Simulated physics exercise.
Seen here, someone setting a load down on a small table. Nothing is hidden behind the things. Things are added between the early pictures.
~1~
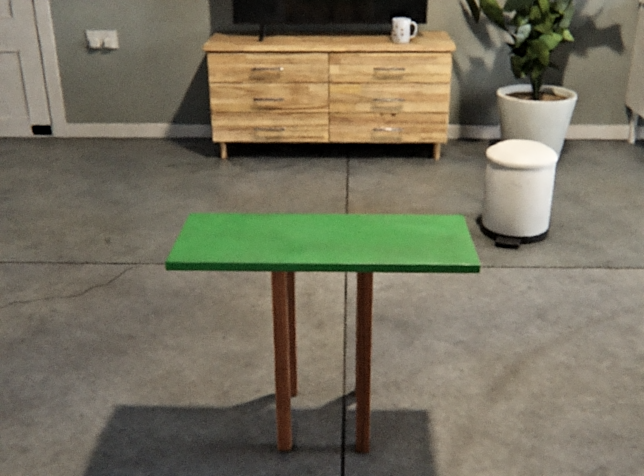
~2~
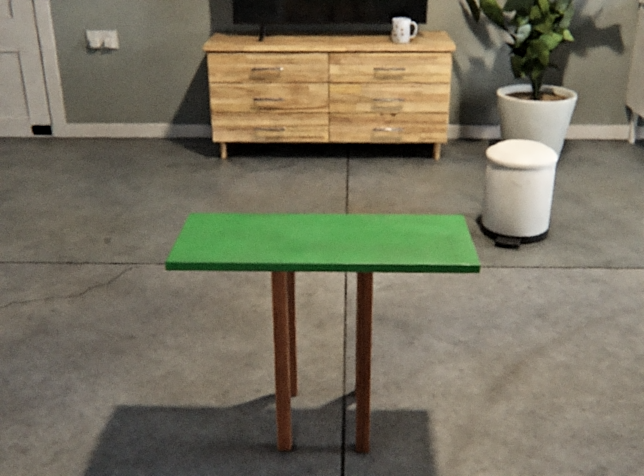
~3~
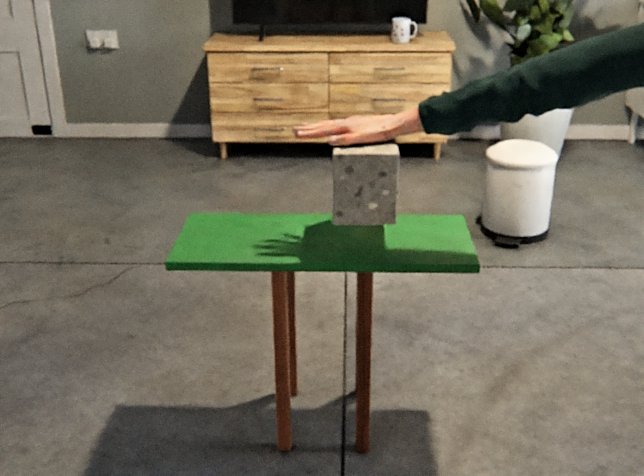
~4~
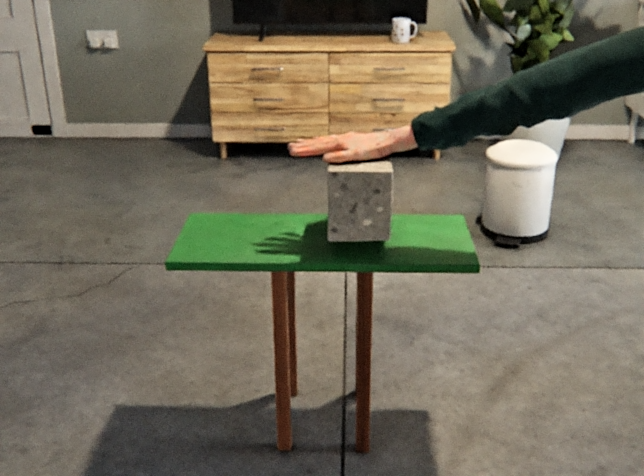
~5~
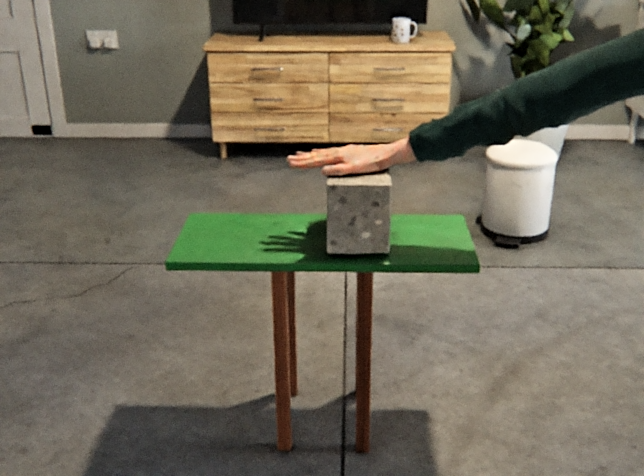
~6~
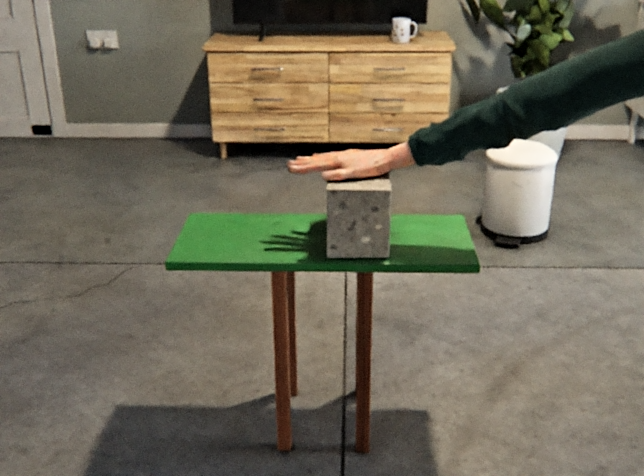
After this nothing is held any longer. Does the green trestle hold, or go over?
In the end the green trestle keeps steady.
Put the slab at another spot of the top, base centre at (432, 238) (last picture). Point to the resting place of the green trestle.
About (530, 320).
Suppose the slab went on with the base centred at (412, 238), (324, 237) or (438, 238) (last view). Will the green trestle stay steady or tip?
The green trestle overbalances; holds firm; overbalances.
Then, 0.40 s after the last picture, green trestle at rest near (324, 241).
At rest, the green trestle holds firm, near (324, 241).
